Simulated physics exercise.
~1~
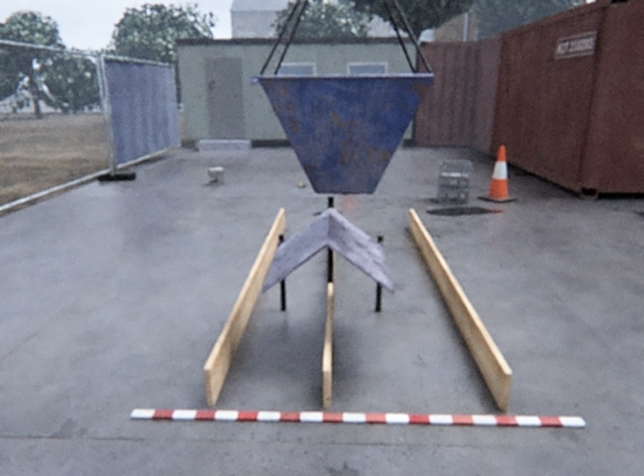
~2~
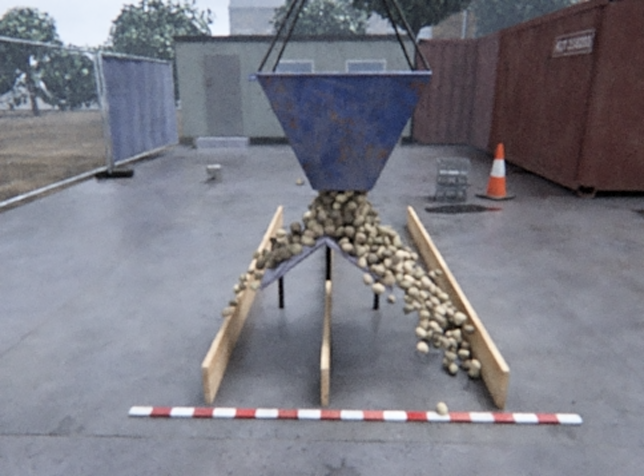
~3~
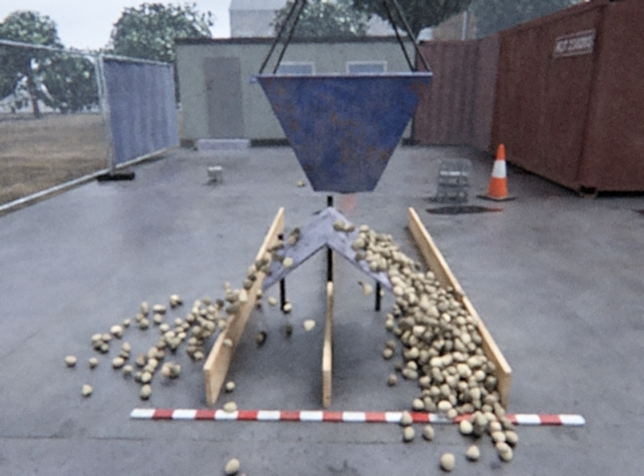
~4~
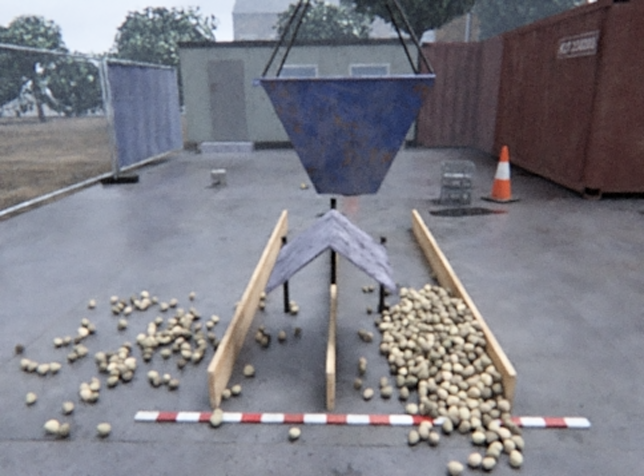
At the start, a blue hopper hangs still above a peaked steel deflector, with wooden planks marking two bays behind a red and white staff. Round, pale stones pour from the bottom of the hopper onto the peak, most sliding down to the right. The hopper empties while the right bay fills, and a smaller stream spills past the left plank onto the open ground. The last stones slide off the steel, leaving it bare. In the end, most lie heaped in the right bay, some spilling past the staff, with others scattered left and only a few in the left bay.
